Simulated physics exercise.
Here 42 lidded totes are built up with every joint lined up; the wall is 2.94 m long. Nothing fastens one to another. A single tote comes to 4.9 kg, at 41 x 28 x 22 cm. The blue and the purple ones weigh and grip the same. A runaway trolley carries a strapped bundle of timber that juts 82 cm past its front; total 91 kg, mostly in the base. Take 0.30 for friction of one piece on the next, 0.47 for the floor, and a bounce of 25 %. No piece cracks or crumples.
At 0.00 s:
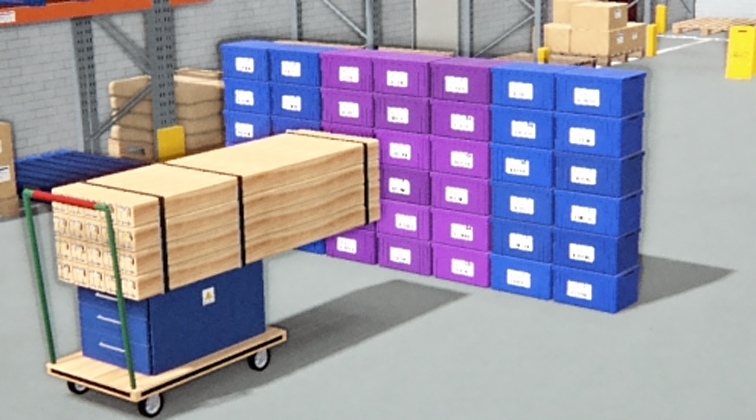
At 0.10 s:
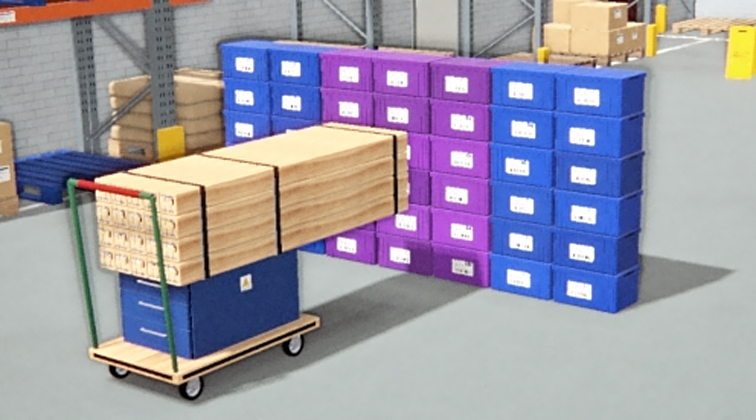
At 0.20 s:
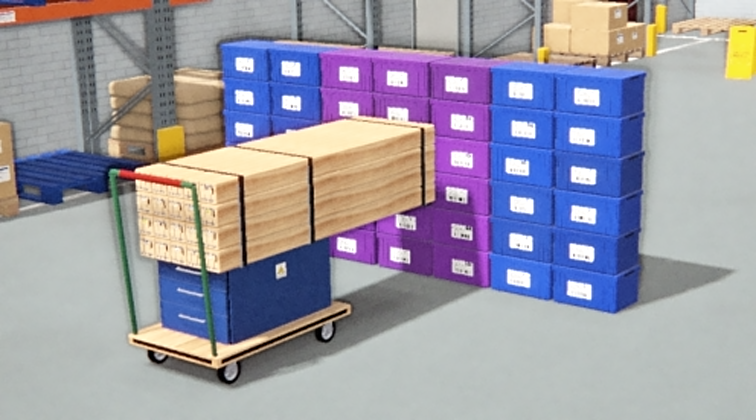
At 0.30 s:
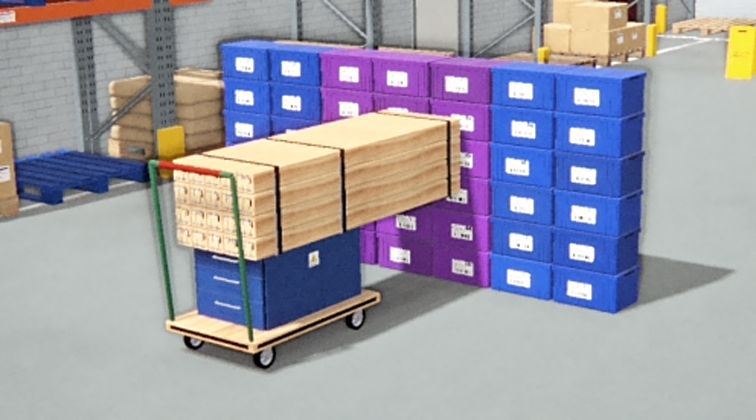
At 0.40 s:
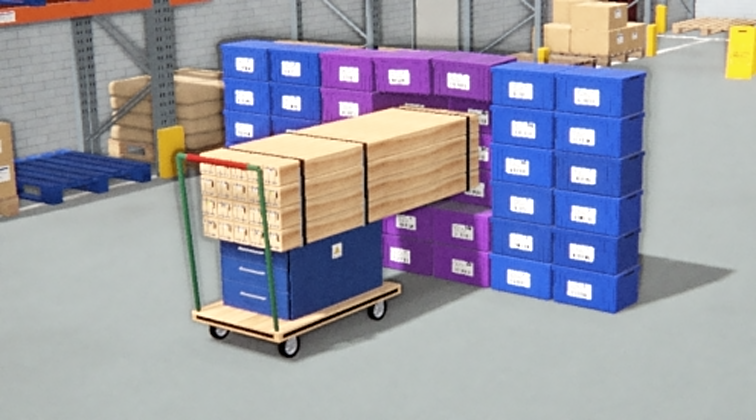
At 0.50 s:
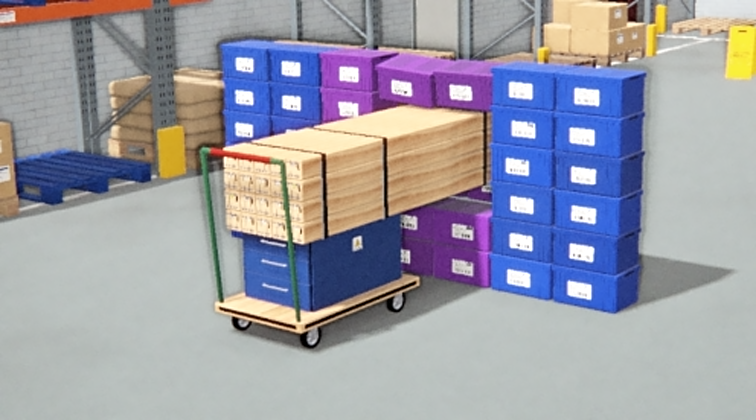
A cart stacked with strapped timber rolls right into a tote wall, displacing several purple totes.
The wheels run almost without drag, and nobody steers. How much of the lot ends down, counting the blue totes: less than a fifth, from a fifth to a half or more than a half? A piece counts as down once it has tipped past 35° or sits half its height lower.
Ending down: Under a fifth.
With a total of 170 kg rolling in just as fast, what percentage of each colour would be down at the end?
Then blue 0, purple 30 per cent.
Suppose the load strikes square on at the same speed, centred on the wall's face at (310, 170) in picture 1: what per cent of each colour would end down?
In that case blue 20, purple 30 per cent.
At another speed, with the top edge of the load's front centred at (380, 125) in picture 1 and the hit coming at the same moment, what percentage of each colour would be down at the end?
Then blue 0, purple 60 per cent.
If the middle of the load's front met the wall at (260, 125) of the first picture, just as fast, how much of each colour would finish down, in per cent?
In that case blue 30, purple 0 per cent.
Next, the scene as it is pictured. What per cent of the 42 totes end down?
Roughly 15 per cent of them.
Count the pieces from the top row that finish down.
The count is 0.
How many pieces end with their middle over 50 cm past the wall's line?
About 12.
By 0.60 s, load 49 cm past the wall's line, still rolling; none of the 24 blue totes down (6 of 42 in all colours); top blue tote unmoved; top purple tote 7 cm lower.
By 0.84 s, load 85 cm past the wall's line, still rolling; none of the 24 blue totes down (6 of 42 in all colours); top blue tote unmoved; top purple tote 8 cm lower.
By 1.10 s, load 1.14 m past the wall's line, still rolling; none of the 24 blue totes down (6 of 42 in all colours); top blue tote unmoved; top purple tote 8 cm lower.
By 1.44 s, load 1.39 m past the wall's line, still rolling; none of the 24 blue totes down (6 of 42 in all colours); top blue tote unmoved; top purple tote 8 cm lower.
When it is over (2.1 s), load 1.51 m past the wall's line, stopped; none of the 24 blue totes down (6 of 42 in all colours); top blue tote unmoved; top purple tote 8 cm lower. That is 0 per cent. In pixels of the last frame, middles, top blue tote near (258, 61), top purple tote near (516, 68).
